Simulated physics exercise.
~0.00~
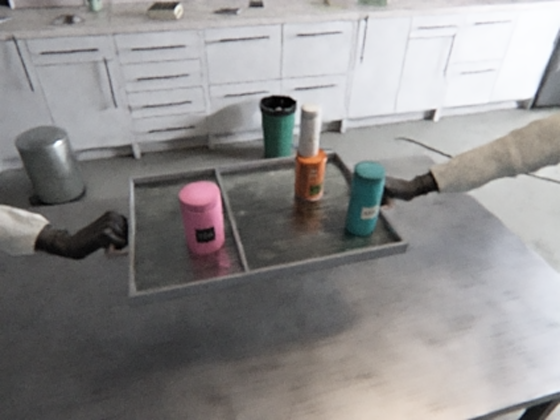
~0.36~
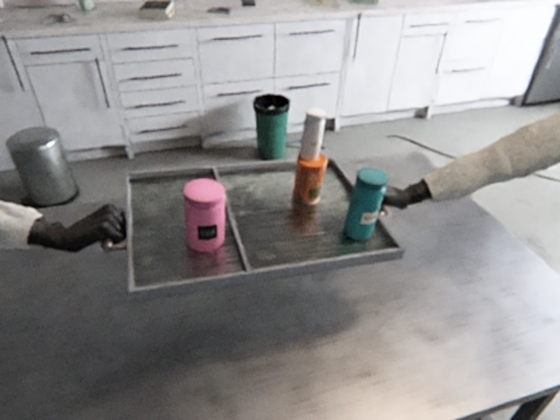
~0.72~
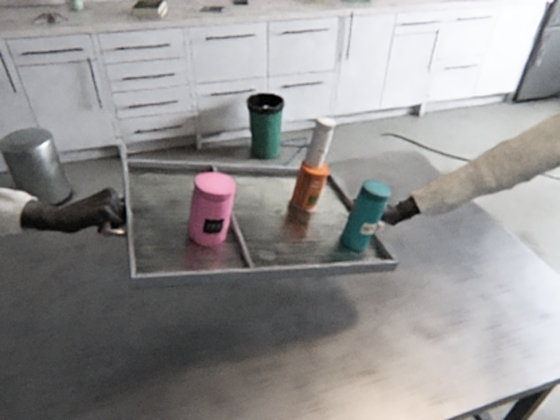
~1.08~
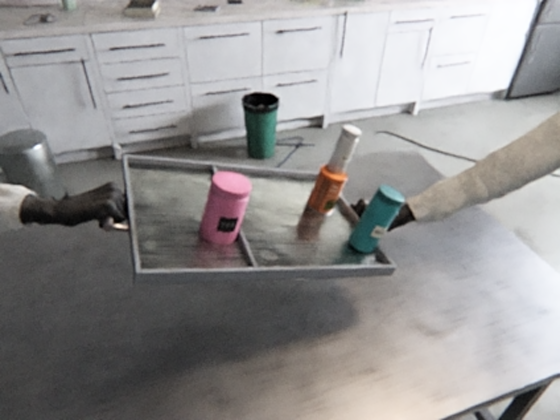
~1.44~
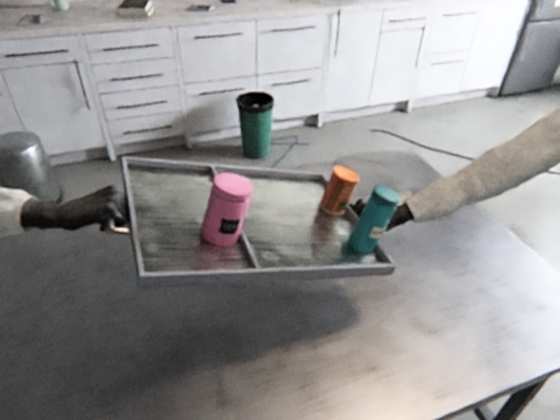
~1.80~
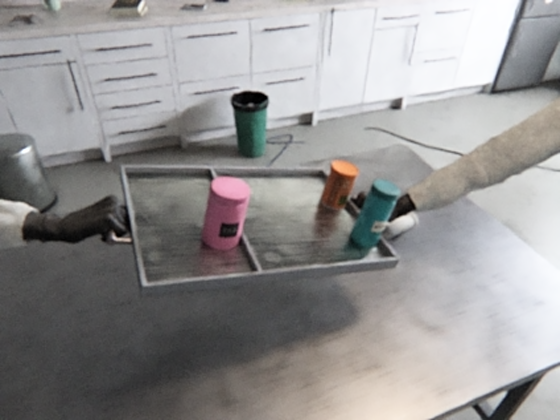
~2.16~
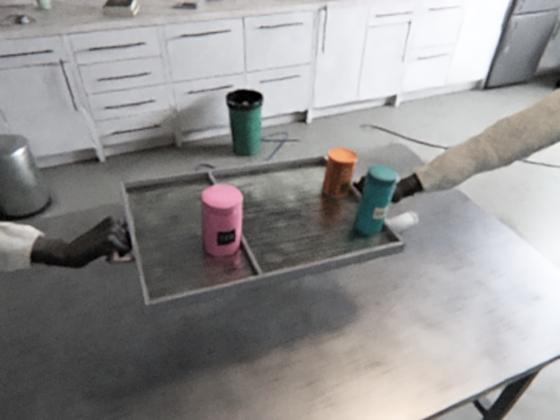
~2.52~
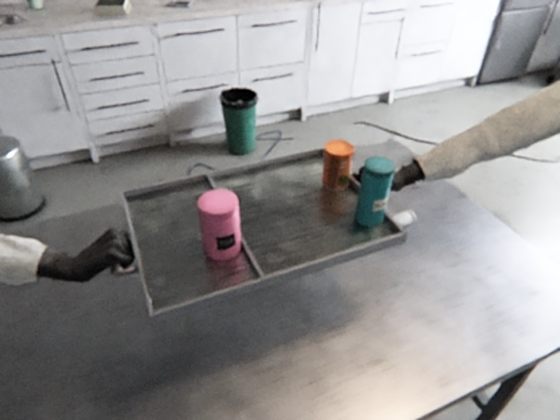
In a kitchen with white cabinets, two gloved hands tilt a tray down to the right above a metal table, and the white shaker on the orange tin falls off beyond the rim; the hands level the tray, leaving the tin shifted right and the pink and turquoise jars upright.
